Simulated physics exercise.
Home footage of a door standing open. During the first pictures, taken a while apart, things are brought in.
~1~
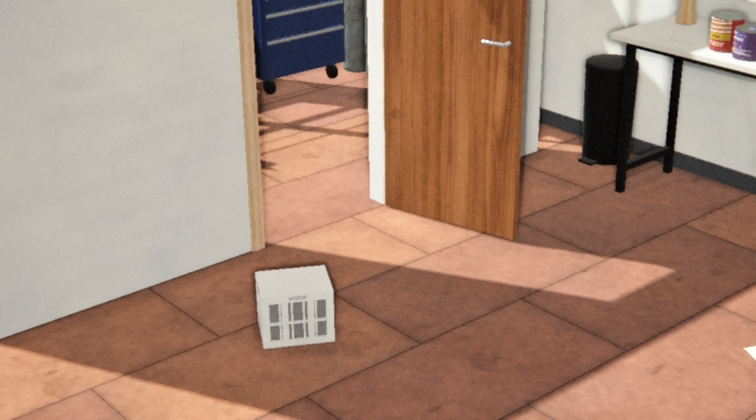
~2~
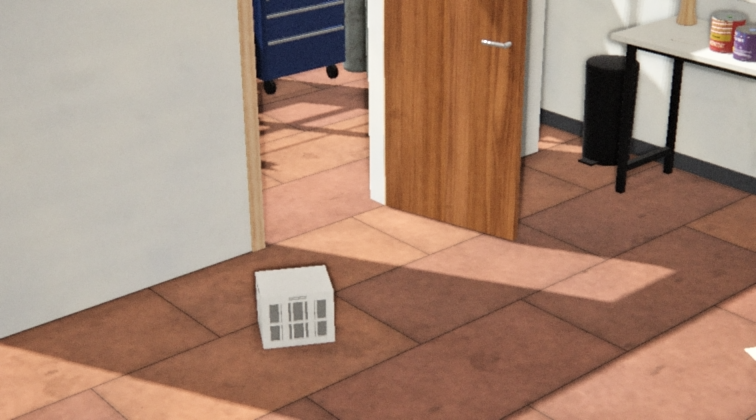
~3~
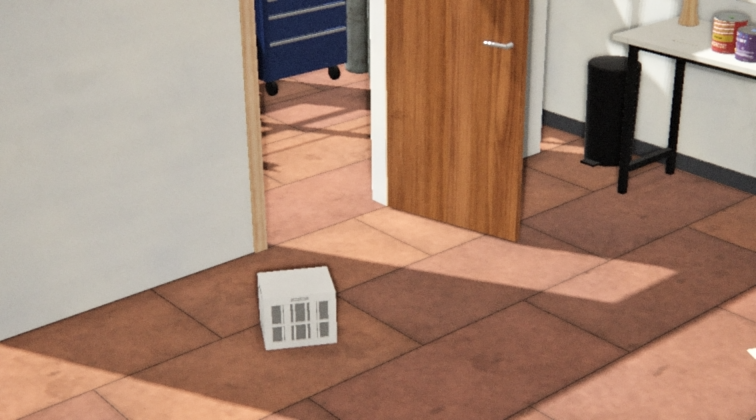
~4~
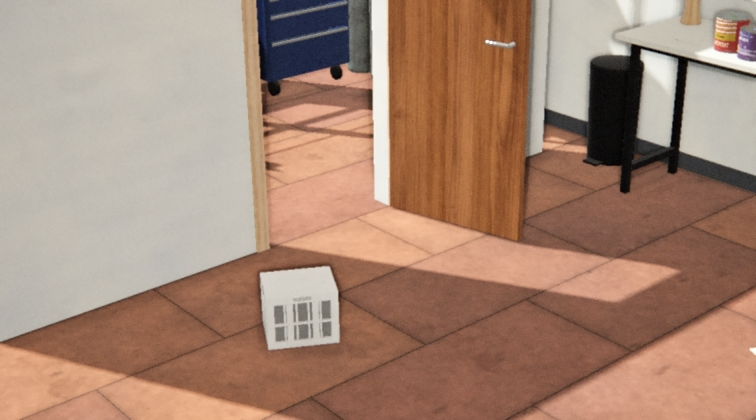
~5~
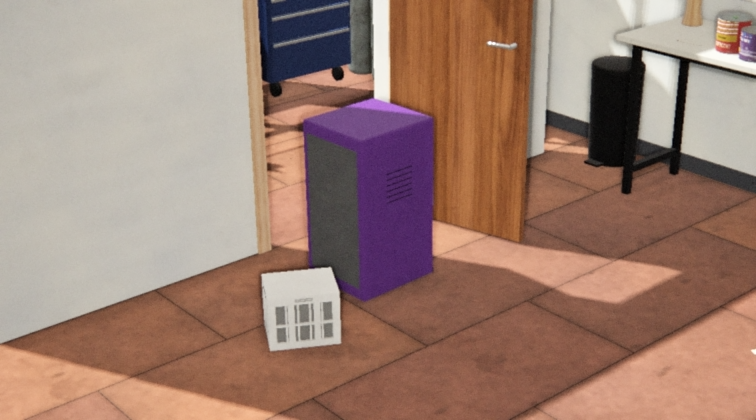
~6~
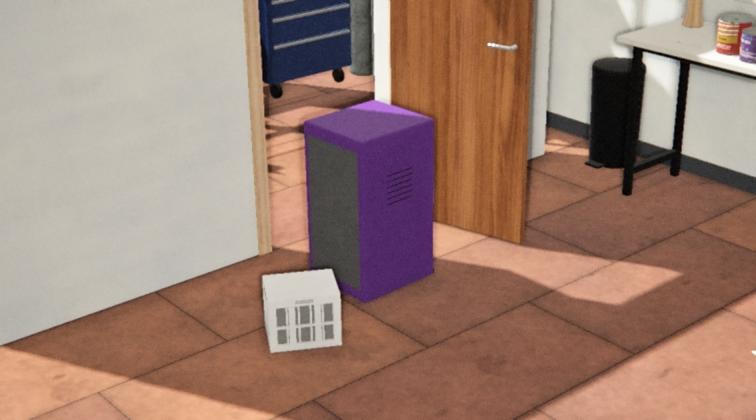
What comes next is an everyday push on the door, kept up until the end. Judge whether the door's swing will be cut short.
Yes, the swing is cut short.
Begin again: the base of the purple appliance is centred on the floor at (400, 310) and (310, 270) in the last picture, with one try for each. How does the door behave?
Try 1: Door ends up flush. Try 2: Door stays partly open.
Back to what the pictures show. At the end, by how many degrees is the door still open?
Around 65 degrees.
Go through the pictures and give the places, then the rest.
The first frame shows door wide open and still; white crate (295, 306).
The second frame shows door wide open and still; white crate (295, 307).
The third frame shows door wide open and still; white crate (297, 308).
The fourth frame shows door wide open and still; white crate (300, 307).
The fifth frame shows door wide open and still; white crate (301, 309).
The sixth frame shows door wide open and still; purple appliance (370, 200); white crate (302, 310).
Then, 0.40 s later than the last frame, door 90° open.
Then, 0.60 s later than the last frame, door 74° open.
When it is over, door 64° open; both as before. End places, in pixels of the last picture, purple appliance near (369, 200).
